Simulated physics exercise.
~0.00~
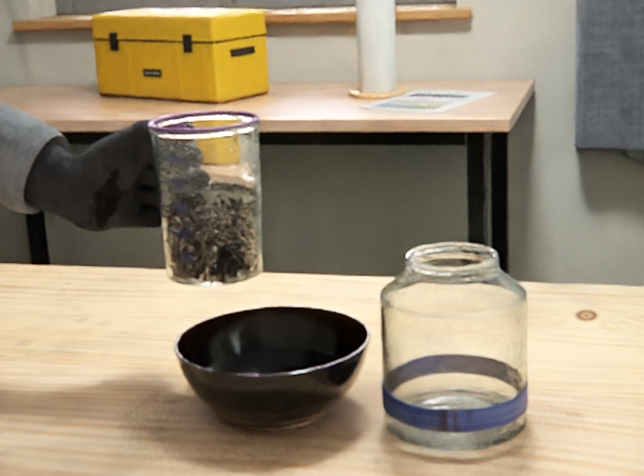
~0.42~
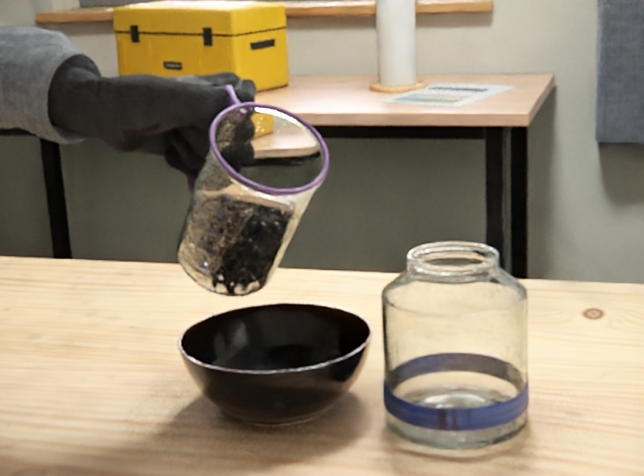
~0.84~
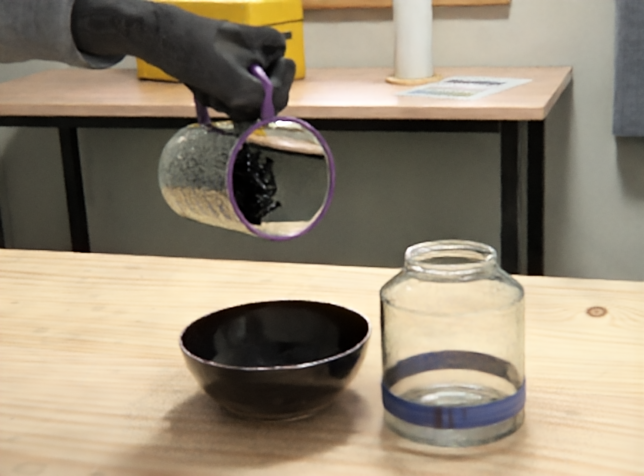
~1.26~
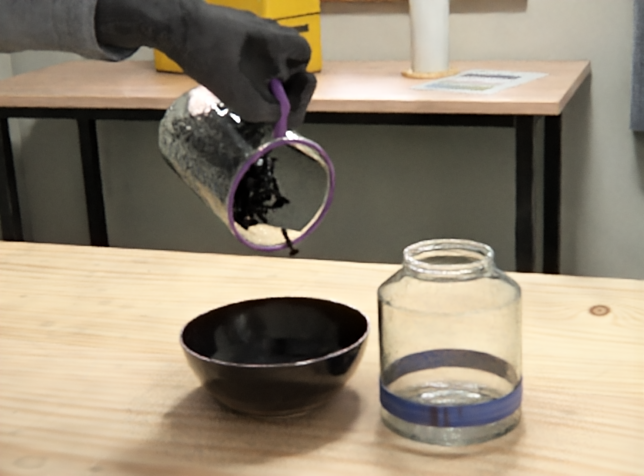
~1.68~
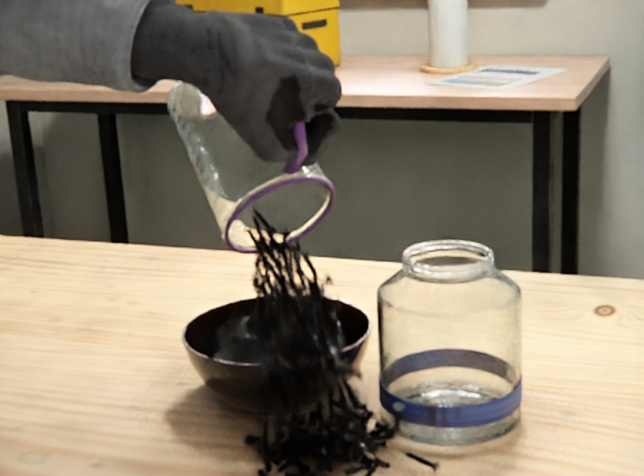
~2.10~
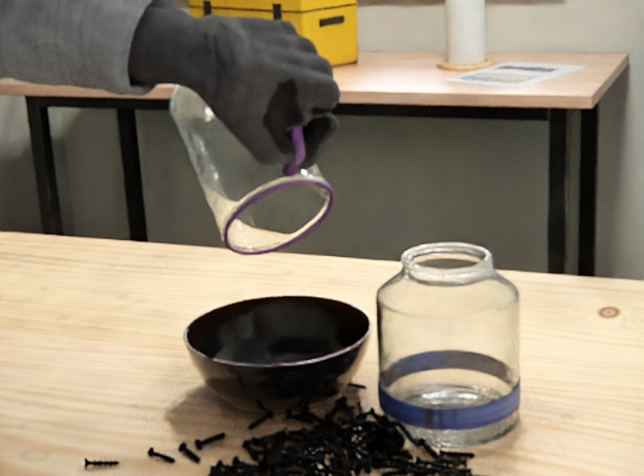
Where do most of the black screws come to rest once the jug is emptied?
Most of the screws end up outside on the wooden table. Few, if any, land in the black bowl, and the jar with the blue band gets none.
A gloved hand tips a clear jug, and black screws spill mostly onto the table.
